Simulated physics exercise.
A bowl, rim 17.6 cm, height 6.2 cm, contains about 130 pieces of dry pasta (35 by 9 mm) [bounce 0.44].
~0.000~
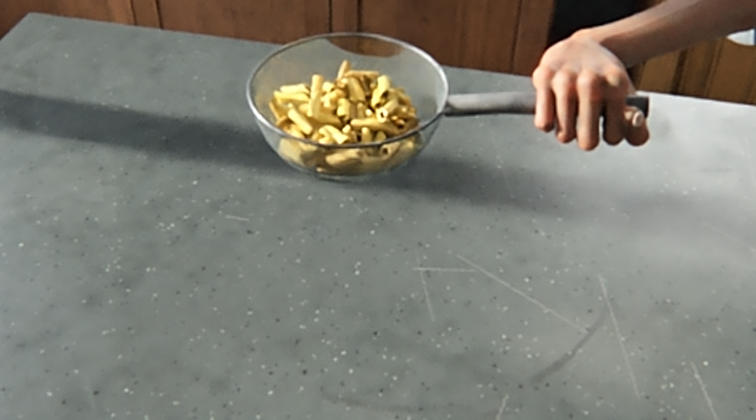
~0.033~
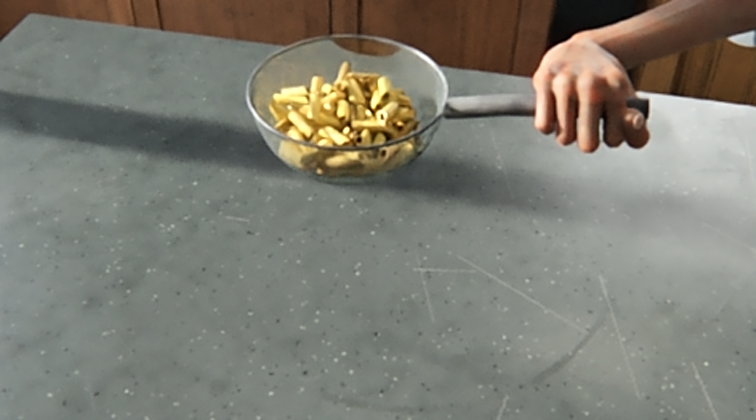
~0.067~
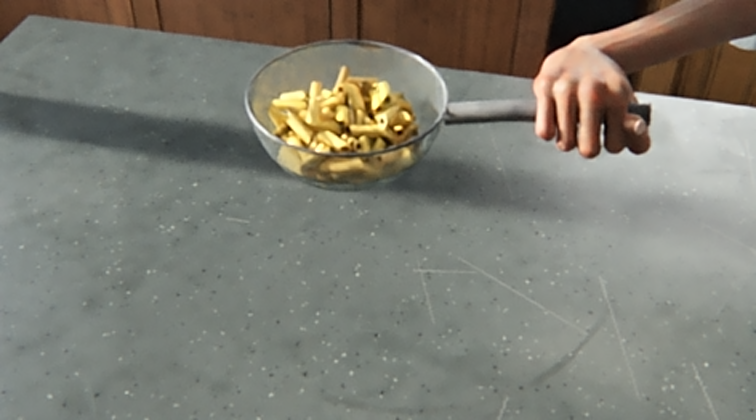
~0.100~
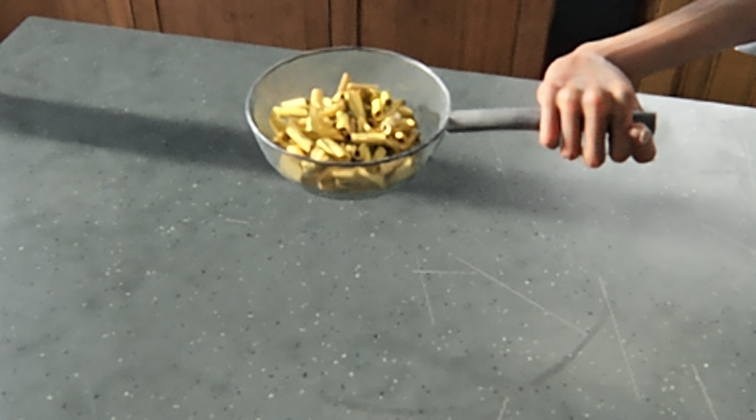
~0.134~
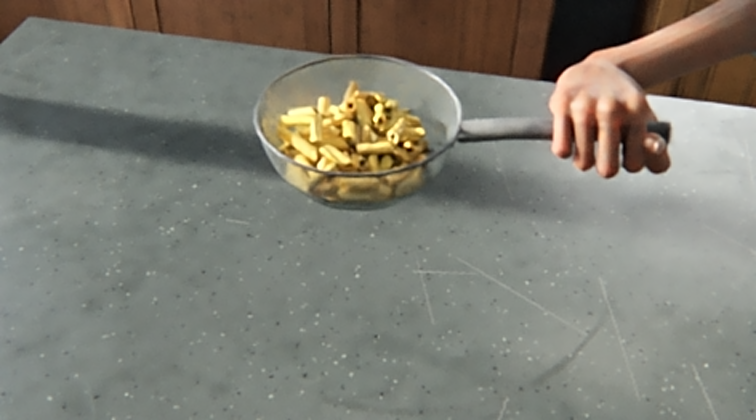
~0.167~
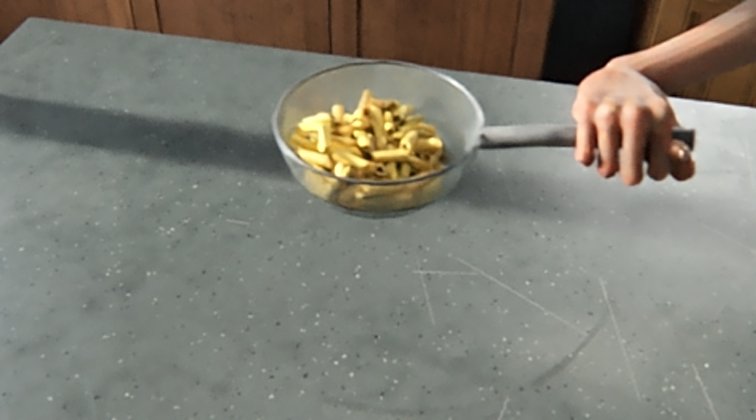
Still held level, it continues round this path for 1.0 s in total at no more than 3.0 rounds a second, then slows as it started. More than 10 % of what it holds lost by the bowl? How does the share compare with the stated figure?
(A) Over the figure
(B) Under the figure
Over the figure (A).
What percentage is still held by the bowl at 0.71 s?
Close to 95 in a hundred.
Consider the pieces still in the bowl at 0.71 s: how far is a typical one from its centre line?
It works out to roughly 5.0 centimetres.
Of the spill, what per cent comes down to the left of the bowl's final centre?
That share is around 50 %.
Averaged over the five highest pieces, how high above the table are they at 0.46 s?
Around 23 cm above the table.
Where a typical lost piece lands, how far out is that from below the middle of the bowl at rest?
That would be roughly 24 cm.
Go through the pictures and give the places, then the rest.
The first picture shows bowl at (349, 155); tilt 0 degrees; moved 0.0 cm; top of the load at (339, 85).
The second picture shows bowl at (349, 157); tilt 0 degrees; moved 0.2 cm; top of the load at (339, 87).
The third picture shows bowl at (349, 164); tilt 0 degrees; moved 0.9 cm; top of the load at (339, 92).
The fourth picture shows bowl at (350, 173); tilt 0 degrees; moved 2.0 cm; top of the load at (340, 99).
The fifth picture shows bowl at (359, 184); tilt 0 degrees; moved 3.4 cm; top of the load at (348, 107).
The sixth picture shows bowl at (378, 192); tilt 0 degrees; moved 5.0 cm; top of the load at (402, 114). Its speed is now 0.67 m/s.
After 0.46 s, bowl 100 %; middle of the pieces not yet landed near (348, 118).
After 0.71 s, bowl 95 %, in the air 5 %; middle of the pieces not yet landed near (408, 107).
Then, at 0.93 s, bowl 80 %, in the air 10 %; middle of the pieces not yet landed near (381, 153).
After 1.15 s, fallen right of where it stops 5 %, fallen in front of where it stops 5 %, fallen left of where it stops 10 %, bowl 80 %; middle of the pieces not yet landed near (429, 149).
By 1.5 s all is still; fallen right of where it stops 5 %, fallen in front of where it stops 5 %, fallen left of where it stops 10 %, bowl 80 %.
